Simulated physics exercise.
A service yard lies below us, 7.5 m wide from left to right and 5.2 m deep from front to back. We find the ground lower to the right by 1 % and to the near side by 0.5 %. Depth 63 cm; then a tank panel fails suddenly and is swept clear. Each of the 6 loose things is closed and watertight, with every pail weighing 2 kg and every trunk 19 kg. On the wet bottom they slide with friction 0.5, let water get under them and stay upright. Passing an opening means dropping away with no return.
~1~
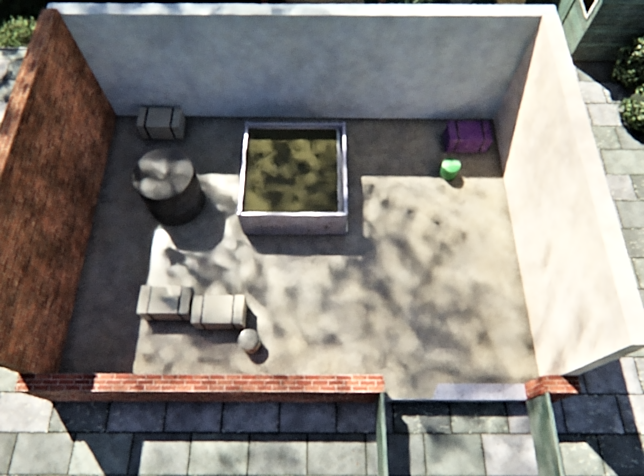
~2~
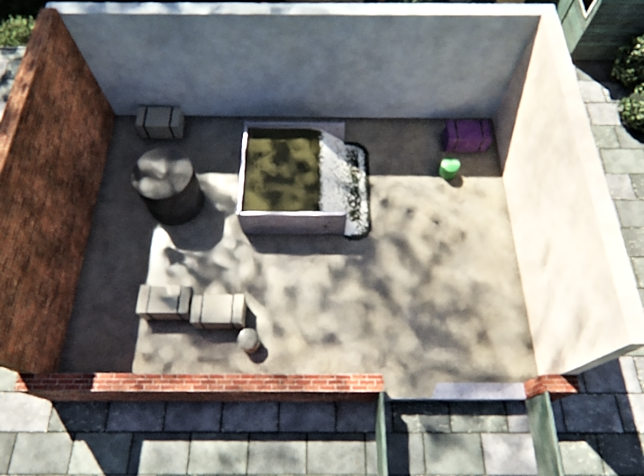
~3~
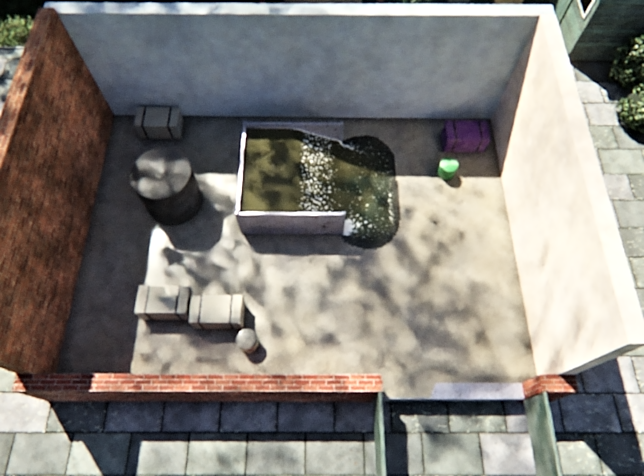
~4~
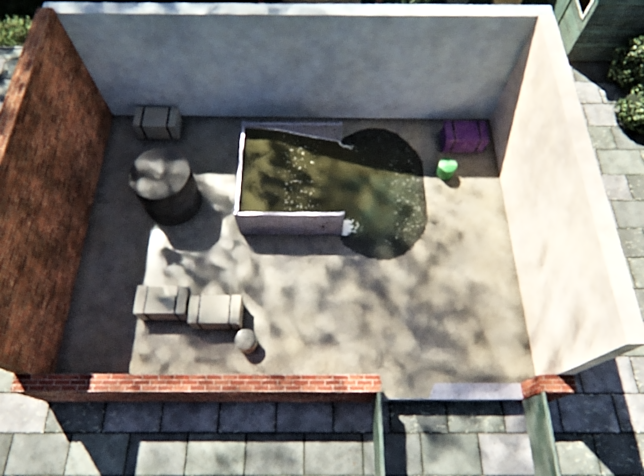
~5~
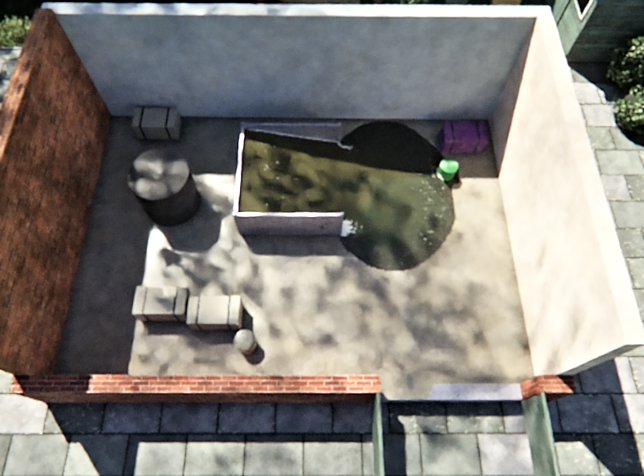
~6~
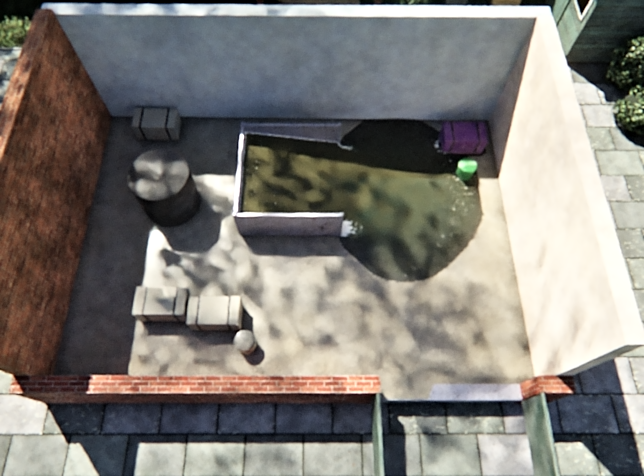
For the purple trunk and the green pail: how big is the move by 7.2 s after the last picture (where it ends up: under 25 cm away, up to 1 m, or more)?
First the purple trunk: It is displaced a long way; then the green pail: It is displaced a long way.
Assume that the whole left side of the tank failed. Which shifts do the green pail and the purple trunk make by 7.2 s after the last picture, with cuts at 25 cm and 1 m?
Green pail: Displaced a little; purple trunk: Essentially stationary.
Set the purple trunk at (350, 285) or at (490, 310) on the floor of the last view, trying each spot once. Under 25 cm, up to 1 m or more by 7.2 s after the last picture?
I'd say it does not really move on the first try and it lands far off on the second.
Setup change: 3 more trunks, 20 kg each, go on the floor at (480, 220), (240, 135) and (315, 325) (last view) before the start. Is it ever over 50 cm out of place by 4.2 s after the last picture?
Note, same order as listed: Beyond the limit, inside the limit, inside the limit.
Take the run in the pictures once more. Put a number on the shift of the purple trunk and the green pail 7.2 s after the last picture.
Offsets: Near 300 and 300 centimetres.
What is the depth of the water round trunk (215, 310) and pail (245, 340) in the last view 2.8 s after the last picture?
Roughly 0 and 0 cm.
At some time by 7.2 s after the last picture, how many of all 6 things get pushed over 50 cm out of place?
That comes to 2.
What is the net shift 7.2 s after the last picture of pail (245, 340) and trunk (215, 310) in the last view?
In that order: 10 cm, 0 cm.
Then, 0.9 s after the last picture the purple trunk is near (479, 122), 0.3 m from its start, afloat; the green pail is near (498, 151), 0.9 m from its start, afloat; 0 of 6 are out; 2 afloat.
Then, 2.8 s after the last picture the purple trunk is near (441, 159), 0.9 m from its start, afloat; the green pail is near (475, 177), 0.5 m from its start, afloat; 0 of 6 are out; 2 afloat.
Then, 4.8 s after the last picture the purple trunk is near (412, 196), 1.8 m from its start, afloat; the green pail is near (465, 234), 1.4 m from its start, afloat; 0 of 6 are out; 2 afloat.
Then, 7.2 s after the last picture the purple trunk is near (416, 257), 2.8 m from its start, aground; the green pail is near (463, 326), 3.0 m from its start, afloat; 0 of 6 are out; 1 afloat.
